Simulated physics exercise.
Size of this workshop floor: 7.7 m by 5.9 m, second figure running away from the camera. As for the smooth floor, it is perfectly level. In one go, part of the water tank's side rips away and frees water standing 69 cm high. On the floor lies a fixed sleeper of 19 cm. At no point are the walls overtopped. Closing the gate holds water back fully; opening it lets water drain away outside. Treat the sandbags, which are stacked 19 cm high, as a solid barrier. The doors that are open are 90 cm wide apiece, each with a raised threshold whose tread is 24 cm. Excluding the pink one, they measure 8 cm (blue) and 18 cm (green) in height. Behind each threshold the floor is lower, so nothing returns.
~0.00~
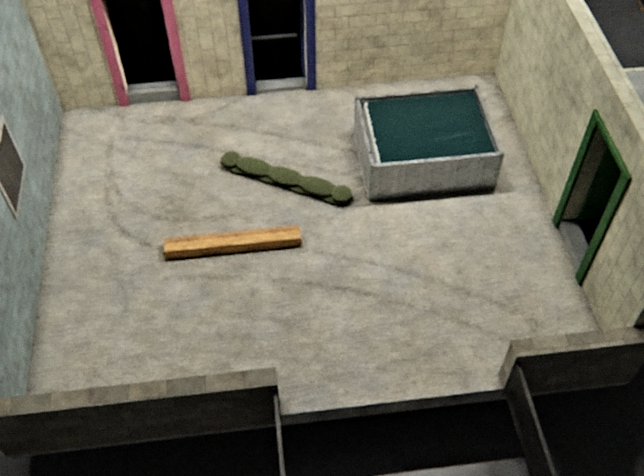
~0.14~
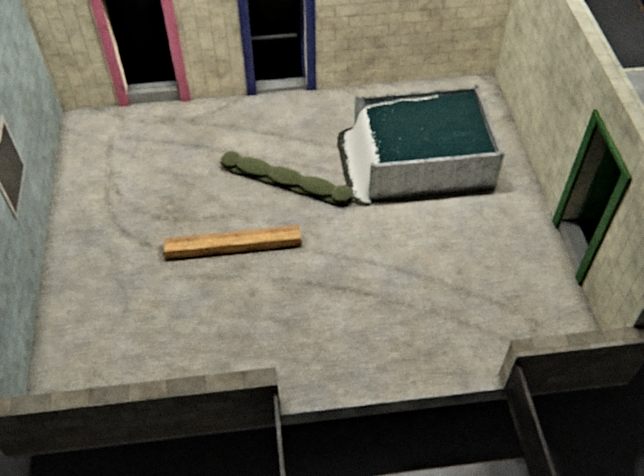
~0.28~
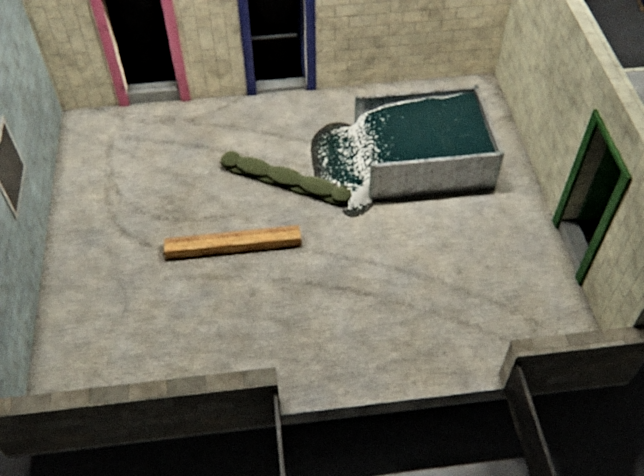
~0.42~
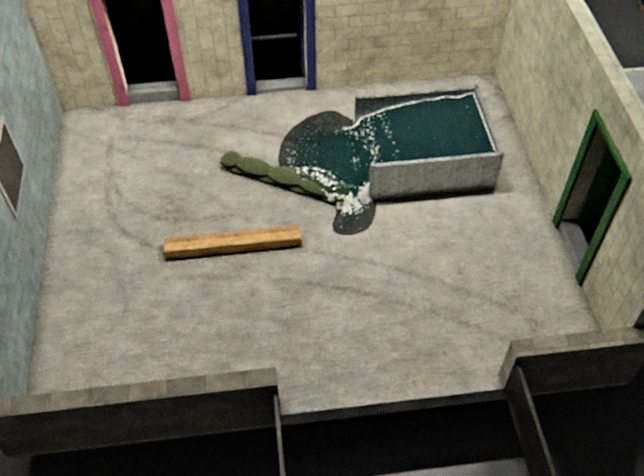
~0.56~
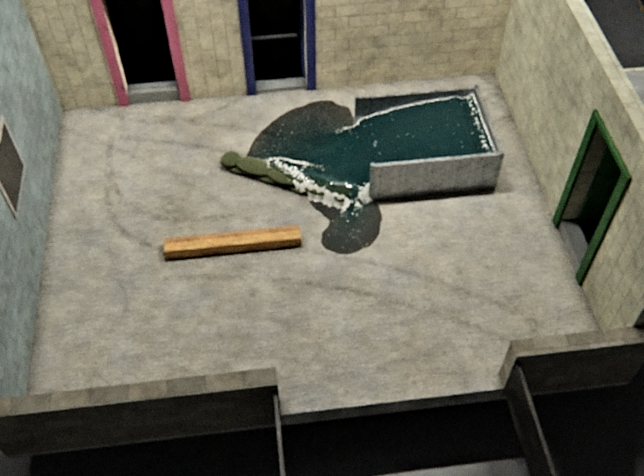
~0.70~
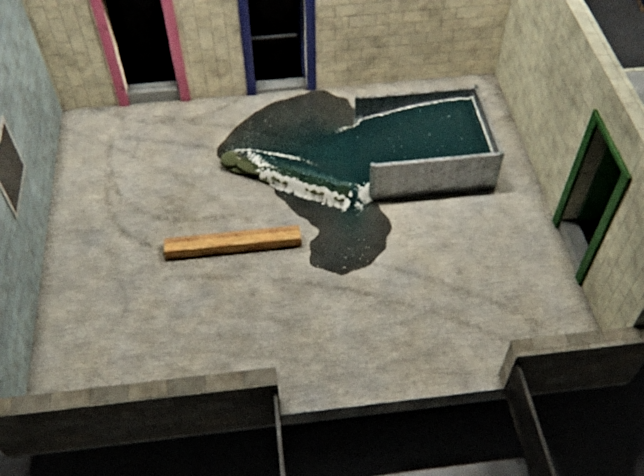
A grey walled tank of dark green water stands toward the back right of a bare, pale-floored room, seen from above by a still camera, with pink and blue doorways behind and a green one at right. A low green row of sandbags and an orange beam lie left of it. The tank's left side gives way, and foaming water pours out, spreading leftward around and over the sandbags and toward the viewer.
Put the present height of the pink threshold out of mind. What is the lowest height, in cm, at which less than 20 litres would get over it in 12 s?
About 16 cm.
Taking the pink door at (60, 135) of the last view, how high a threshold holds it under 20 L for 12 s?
It needs about 30 cm.
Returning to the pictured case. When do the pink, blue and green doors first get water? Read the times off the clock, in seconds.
Pink 1.3 s, blue 0.8 s, green 10.0 s.
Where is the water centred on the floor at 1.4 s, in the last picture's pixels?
(352, 162) or so.
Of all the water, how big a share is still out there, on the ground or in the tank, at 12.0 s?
Roughly 88 per cent of the water.
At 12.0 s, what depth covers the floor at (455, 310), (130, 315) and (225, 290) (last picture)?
Roughly 3, then 6, then 3 cm.
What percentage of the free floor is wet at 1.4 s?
Wet share: Near 30 %.
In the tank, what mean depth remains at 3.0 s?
About 14 cm.
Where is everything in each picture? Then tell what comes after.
The first frame shows still water, 69 cm deep, in the water tank at (426, 128); the pink door at (145, 56) is dry.
In the second frame, the gap is at (365, 155), the front 0.2 m out at (356, 198); the back of the water tank holds 69 cm.
In the third frame, water pours out at (365, 156) and has run 0.7 m, to (323, 184); about 13 cm deep outside, 69 cm at the back.
In the fourth frame, water pours out at (365, 157) and has run 1.3 m, to (287, 173); about 10 cm deep outside, 66 cm at the back.
In the fifth frame, the front is at (253, 163), 1.8 m from the gap at (365, 157); 3.2 m2 of floor is wet, 58 cm left at the back.
In the sixth frame, the front is at (222, 153), 2.3 m from the gap at (365, 158); 4.6 m2 of floor is wet, 59 cm left at the back; 1.7 m in a straight line remain to the pink door at (145, 56).
After 1.4 s water covers 30 % of the floor, deepest (39 cm) near (340, 191); 6 cm at the pink door, 0 litres in over its 24 cm threshold.
After 3.0 s water covers 40 % of the floor, deepest (34 cm) near (61, 130); 16 cm at the pink door, 2 litres in over its 24 cm threshold.
After 12.0 s water covers 95 % of the floor, deepest (7 cm) near (526, 227); 4 cm at the pink door, 2 litres in over its 24 cm threshold.
At the pink door as built, the water arrived by 1.4 s and peaked near 24 cm at 1.8 s.
Run again over the same 12 s with other heights there, 38 litres in over 13 cm, 14 litres over 18 cm. The limit of 20 litres is kept from about 16 cm up.
